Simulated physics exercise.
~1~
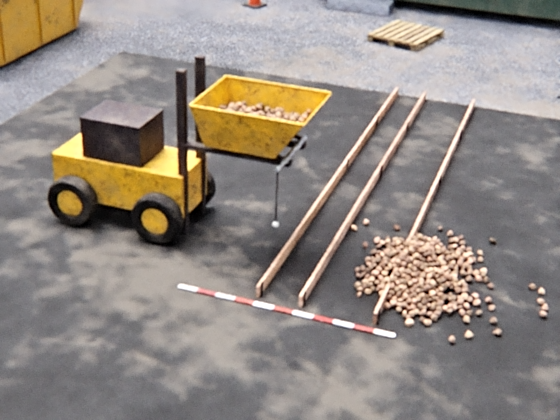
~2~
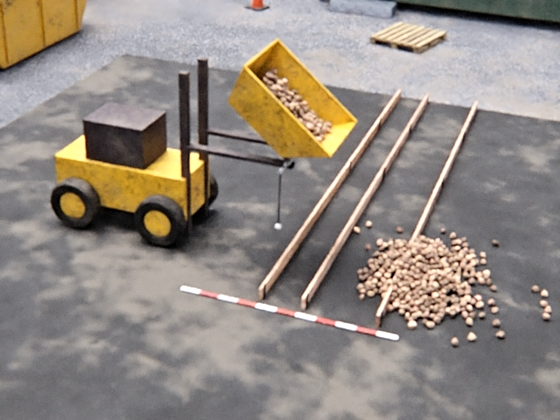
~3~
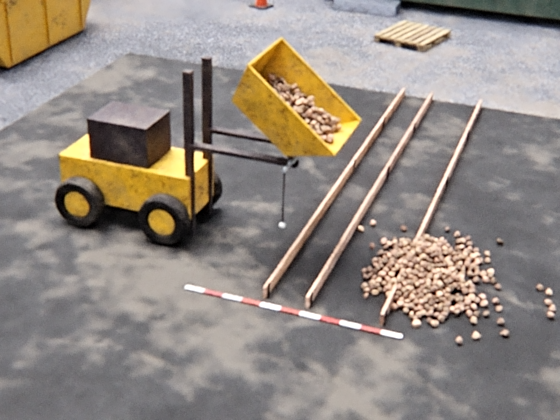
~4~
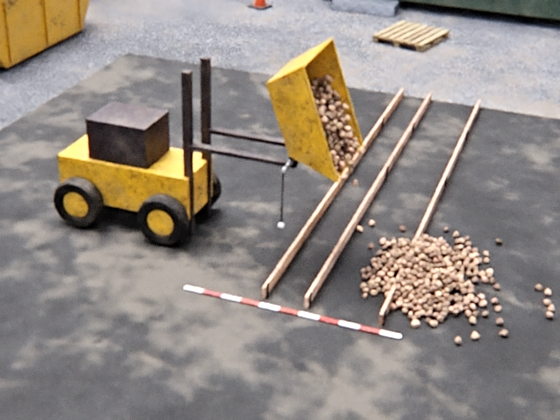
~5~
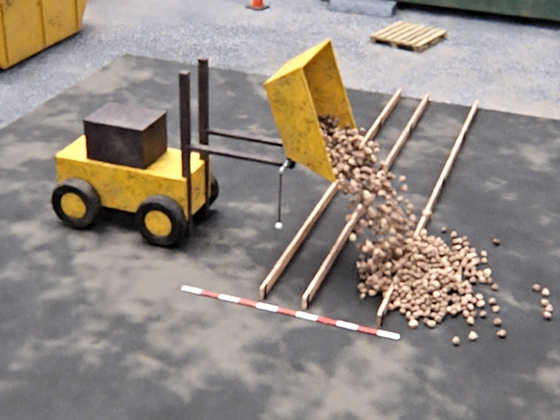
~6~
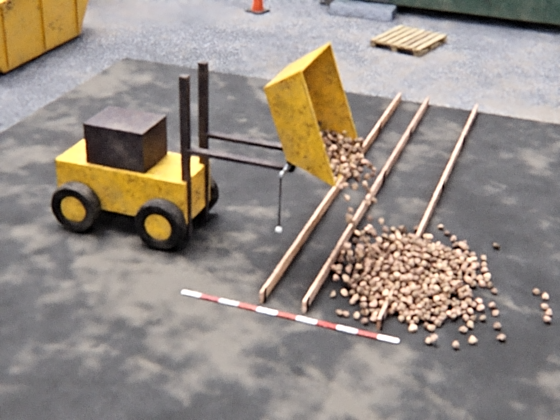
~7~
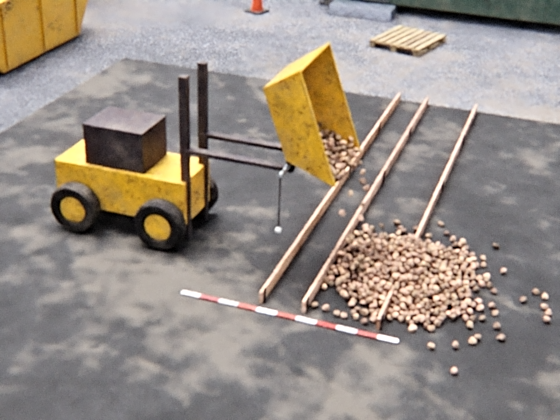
A yellow skip full of brownish stones, held out in front of a small yellow forklift, tips forward to the right, above three long boards on a dark floor. An earlier heap already lies around the farthest board. The skip pauses partway, its stones still inside, then tilts again until it is steeply angled. Stones pour over its lip, tumble down across the boards and run into the old heap. The flow thins out, and the skip stays tilted with some stones still in its mouth, while the widened heap spreads across the right-hand bay and beyond the last board.
